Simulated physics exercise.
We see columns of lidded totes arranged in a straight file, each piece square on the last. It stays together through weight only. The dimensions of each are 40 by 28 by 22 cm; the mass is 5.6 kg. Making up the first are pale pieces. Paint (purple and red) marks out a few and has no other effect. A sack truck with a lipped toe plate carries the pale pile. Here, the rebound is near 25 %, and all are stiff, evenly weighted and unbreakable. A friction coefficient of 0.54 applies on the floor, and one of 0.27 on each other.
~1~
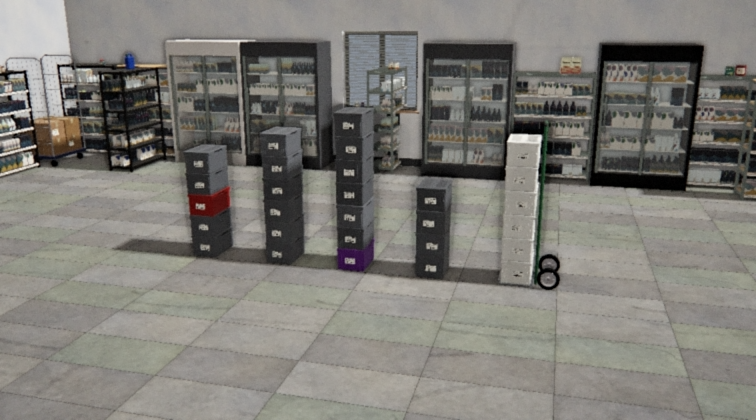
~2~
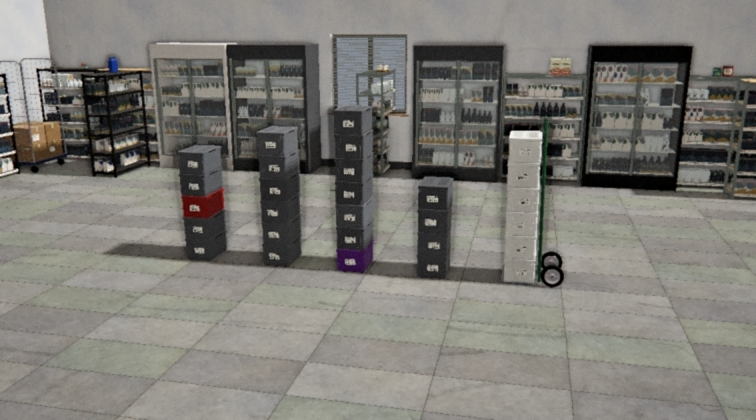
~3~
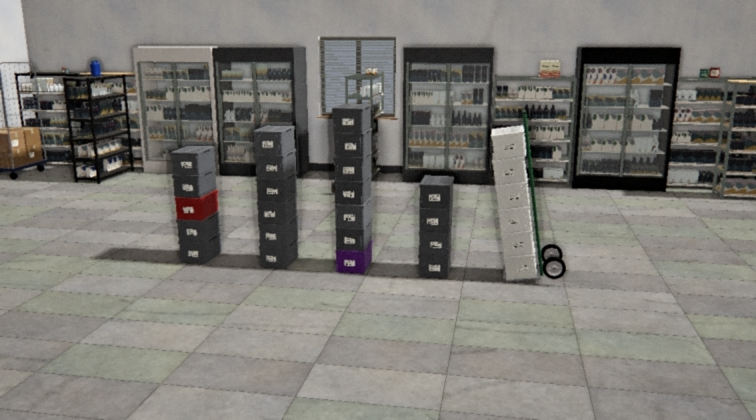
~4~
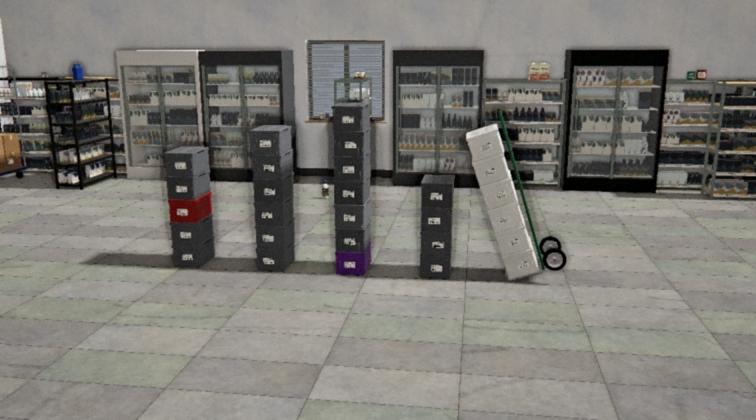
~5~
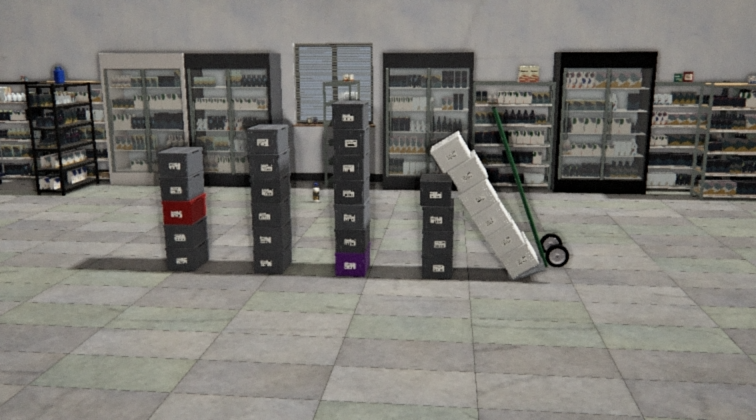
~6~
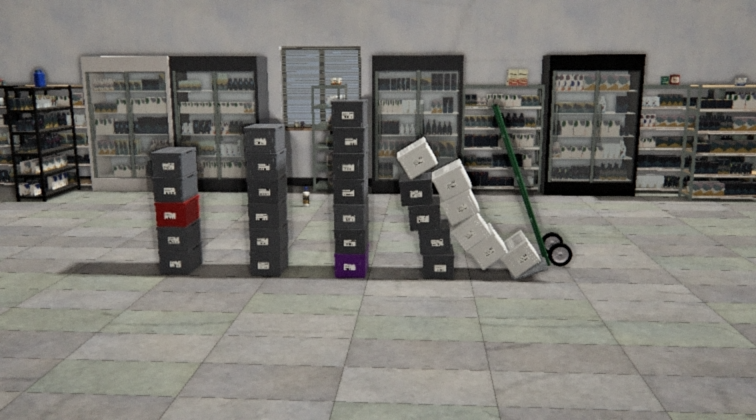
A tall stack of white totes leans left off a hand truck and pushes gray ones.
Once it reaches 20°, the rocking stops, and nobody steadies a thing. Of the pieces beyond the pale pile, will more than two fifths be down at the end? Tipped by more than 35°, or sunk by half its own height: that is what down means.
Yes.
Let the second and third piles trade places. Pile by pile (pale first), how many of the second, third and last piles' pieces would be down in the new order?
Count of fallen pieces - second: 7; third: 4; last: 4.
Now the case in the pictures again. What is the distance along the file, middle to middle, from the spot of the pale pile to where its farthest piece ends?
I'd put it at close to 180 cm.
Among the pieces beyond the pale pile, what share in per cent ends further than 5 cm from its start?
Result: 85 per cent.
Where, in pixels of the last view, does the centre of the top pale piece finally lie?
Close to (330, 227).
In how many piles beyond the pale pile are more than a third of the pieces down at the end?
All told, the figure is 4.
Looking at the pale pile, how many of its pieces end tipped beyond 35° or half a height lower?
I count 6 pale pieces.
Then, 0.31 s past the last view, 6 of the pale pile down; 3 of the 22 other totes down.
Then, 1.69 s past the last view, 6 of the pale pile down; 7 of the 22 other totes down; purple tote 20 mm from its place.
Then, 2.27 s past the last view, 6 of the pale pile down; 14 of the 22 other totes down; red tote 10° from how it stood.
Then, 2.83 s past the last view, 6 of the pale pile down; 18 of the 22 other totes down; red tote on its side.
In the end, 6 of the pale pile down; 18 of the 22 other totes down; red tote on its side; purple tote unmoved. That is 82 per cent. From the last view, middles, red tote near (87, 253), purple tote near (351, 260).
